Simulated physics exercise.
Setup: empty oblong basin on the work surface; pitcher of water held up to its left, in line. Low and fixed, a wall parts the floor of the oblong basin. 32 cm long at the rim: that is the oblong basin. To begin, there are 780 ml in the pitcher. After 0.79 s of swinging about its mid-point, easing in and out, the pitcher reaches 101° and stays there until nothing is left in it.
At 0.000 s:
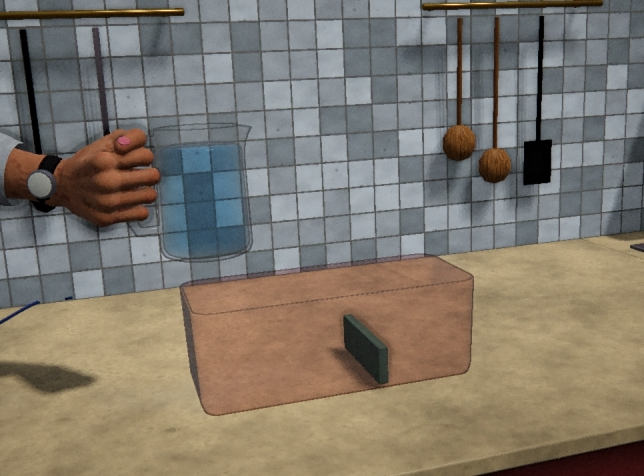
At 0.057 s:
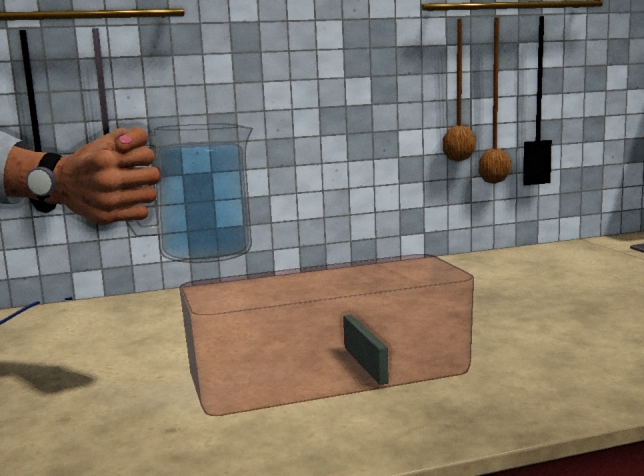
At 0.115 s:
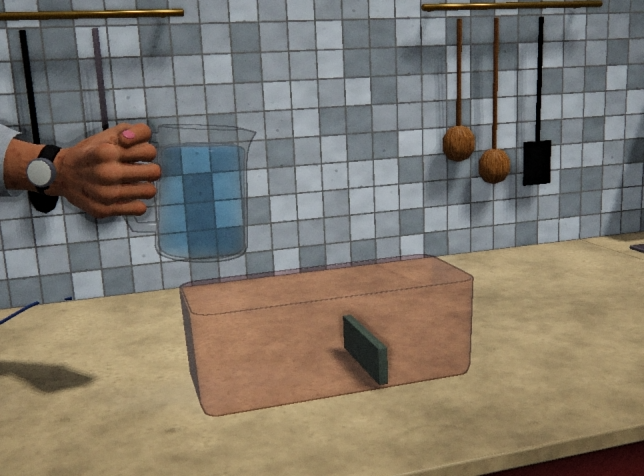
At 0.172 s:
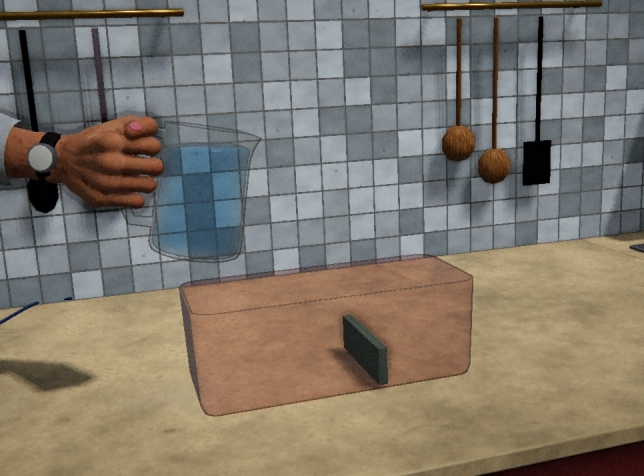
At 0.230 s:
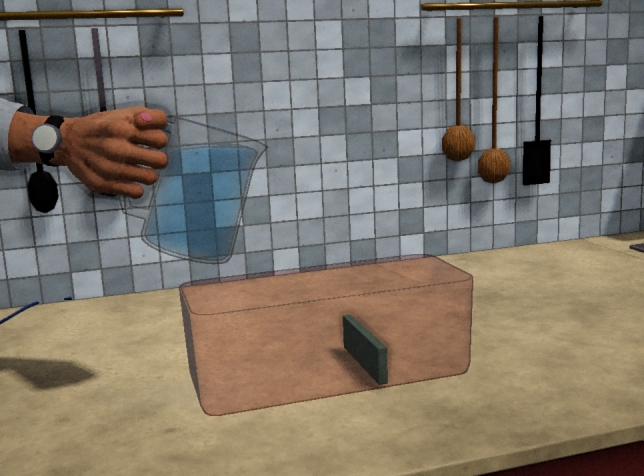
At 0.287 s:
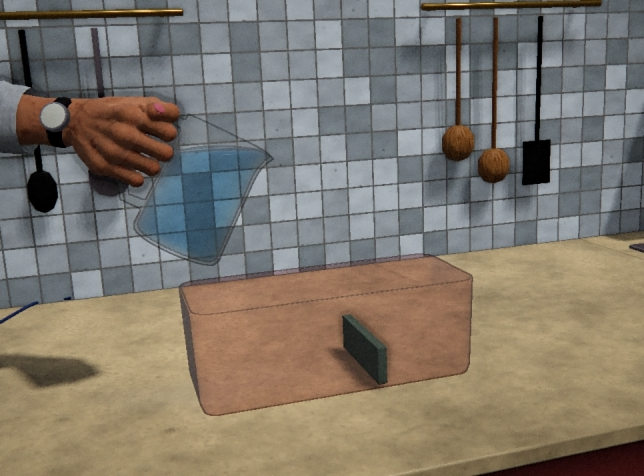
A hand wearing a watch holds a pitcher of blue water beside an empty oblong basin, gradually tilting it to the right.
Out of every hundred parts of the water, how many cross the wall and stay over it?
About 5 in every hundred.
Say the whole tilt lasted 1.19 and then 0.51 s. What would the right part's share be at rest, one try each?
5 per cent first, 5 per cent second.
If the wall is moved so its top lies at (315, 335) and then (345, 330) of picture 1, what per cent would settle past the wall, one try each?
First 95, then 30 per cent.
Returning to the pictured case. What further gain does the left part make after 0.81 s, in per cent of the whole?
Close to 44% of the whole.
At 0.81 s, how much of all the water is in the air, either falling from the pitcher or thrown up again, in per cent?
Something like 18 per cent of the total.
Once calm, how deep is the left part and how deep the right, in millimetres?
Final reading - left some 28 mm, right some 2 mm.
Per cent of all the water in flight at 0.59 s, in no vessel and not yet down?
I'd say close to 16 per cent.
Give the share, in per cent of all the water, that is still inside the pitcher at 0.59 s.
About 76 per cent.
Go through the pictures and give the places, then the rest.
The first picture shows tilt 0°; pouring edge (251, 125); surface from (157, 149) to (241, 143); the oblong basin's rim runs from (186, 300) to (452, 266); the wall's top is at (364, 331).
The second picture shows tilt 1°; pouring edge (252, 127); surface from (158, 149) to (241, 144).
The third picture shows tilt 5°; pouring edge (256, 131); surface from (160, 148) to (244, 146).
The fourth picture shows tilt 11°; pouring edge (261, 137); surface from (163, 151) to (248, 147).
The fifth picture shows tilt 20°; pouring edge (268, 146); surface from (160, 172) to (257, 147).
The sixth picture shows tilt 29°; pouring edge (274, 157); surface from (155, 179) to (268, 150).
Then, 0.59 s in, the tilt is 86° and 76 per cent is still to pour, 9 is left of the wall and 0 right of it.
Then, 0.81 s in, the tilt is 101° and 33 per cent is still to pour, 49 is left of the wall and 0 right of it.
Then, 1.04 s in, the tilt is 101° and 10 per cent is still to pour, 81 is left of the wall and 1 right of it.
Then, 1.29 s in, the tilt is 101° and 2 per cent is still to pour, 92 is left of the wall and 2 right of it.
Finally, 92 per cent lies left of the wall, 5 right of it and 2 outside.
